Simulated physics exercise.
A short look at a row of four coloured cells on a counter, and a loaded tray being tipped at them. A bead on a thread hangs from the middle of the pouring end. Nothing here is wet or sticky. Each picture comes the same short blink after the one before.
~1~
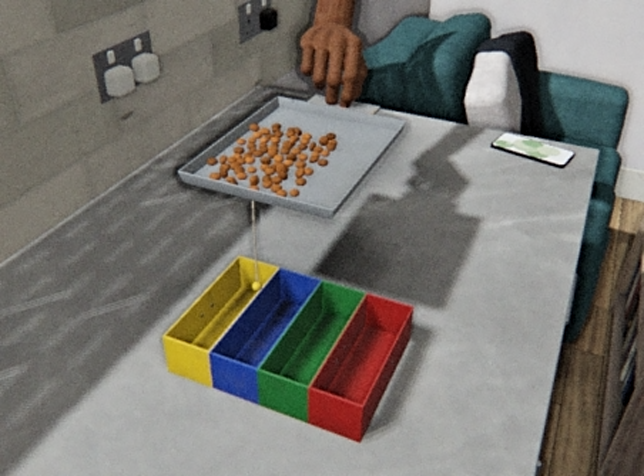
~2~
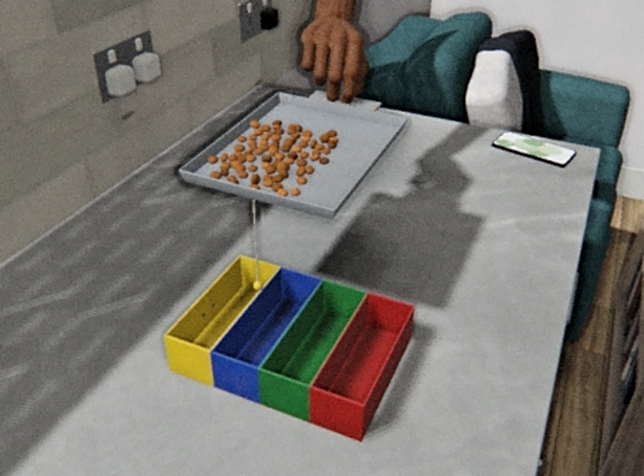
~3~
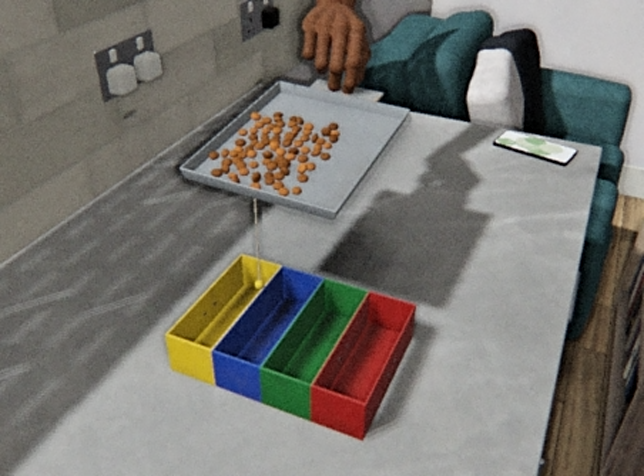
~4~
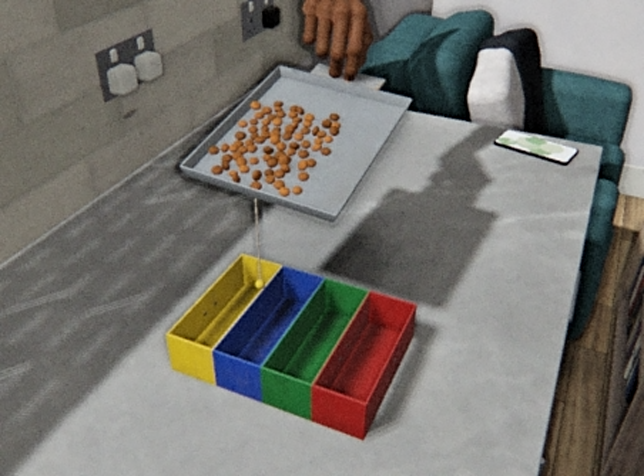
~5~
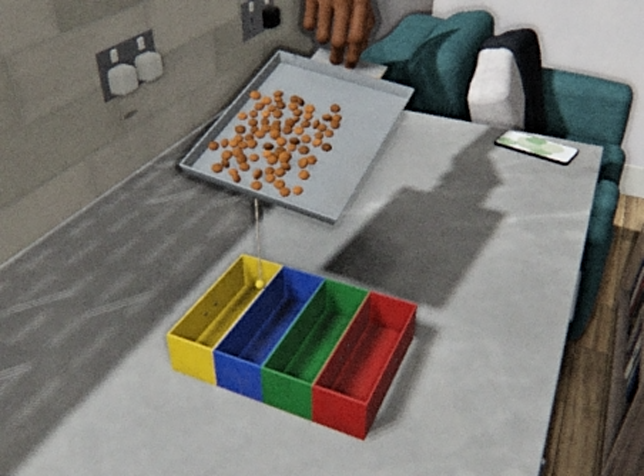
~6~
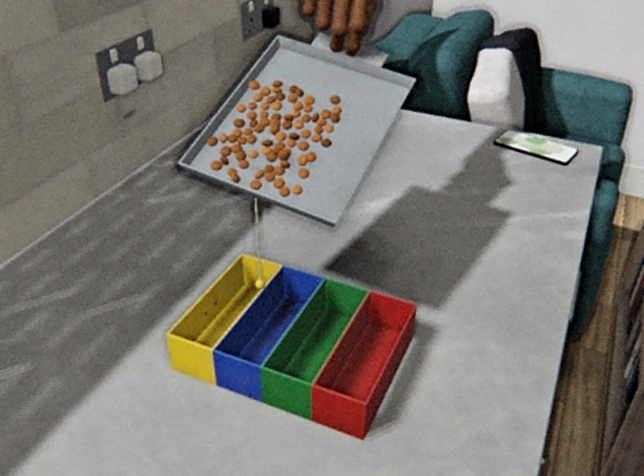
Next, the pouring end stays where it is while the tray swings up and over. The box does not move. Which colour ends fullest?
It favours the green compartment.
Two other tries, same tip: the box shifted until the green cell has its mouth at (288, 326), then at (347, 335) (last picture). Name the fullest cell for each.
At the first place the cell in green, at the second that blue cell.
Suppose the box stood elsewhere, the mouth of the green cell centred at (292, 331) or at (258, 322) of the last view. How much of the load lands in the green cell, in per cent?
In turn 70 and 20 in a hundred.
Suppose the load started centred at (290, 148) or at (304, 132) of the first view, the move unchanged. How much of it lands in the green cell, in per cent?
First some 70, then 70 per cent.
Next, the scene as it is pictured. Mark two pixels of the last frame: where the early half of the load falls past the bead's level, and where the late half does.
Around (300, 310) and then (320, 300).
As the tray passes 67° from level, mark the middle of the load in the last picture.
Near (299, 205).
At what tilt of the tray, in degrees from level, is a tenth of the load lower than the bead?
At about 75°.
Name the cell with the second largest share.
It is the blue cell.
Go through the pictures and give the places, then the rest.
The first frame shows corners of the pouring end at (183, 171) and (331, 207), level; middle of the load at (273, 154), bits of cat kibble; bead on its thread at (257, 286); yellow cell at (188, 358); blue cell at (234, 375); green cell at (283, 393); red cell at (335, 411).
The second frame shows corners of the pouring end at (184, 169) and (332, 207), level; middle of the load at (274, 152).
The third frame shows corners of the pouring end at (185, 167) and (333, 209), tipped barely, lowest at the right corner; middle of the load at (275, 146).
The fourth frame shows corners of the pouring end at (185, 165) and (334, 212), tipped a little, lowest at the right corner; middle of the load at (275, 140).
The fifth frame shows corners of the pouring end at (185, 163) and (334, 215), tipped clearly, lowest at the right corner; middle of the load at (275, 135).
The sixth frame shows corners of the pouring end at (184, 162) and (334, 218), tipped clearly, lowest at the right corner; middle of the load at (275, 130); yellow cell at (191, 356); blue cell at (238, 373); green cell at (287, 390); red cell at (338, 409).
Soon, tray tipped steeply; most on the tray; a stray few in the red cell; about a quarter falling or outside the box.
A while on, tray tipped past a quarter turn; about half in the green cell; about a quarter in the blue cell; a small part in the red cell; a small part falling or outside the box.
Towards the end, tray tipped past a quarter turn; about two thirds in the green cell; about a quarter in the blue cell; a small part in the red cell.
Finally, tray tipped past a quarter turn; about two thirds in the green cell; about a quarter in the blue cell; a small part in the red cell; none in the yellow cell.
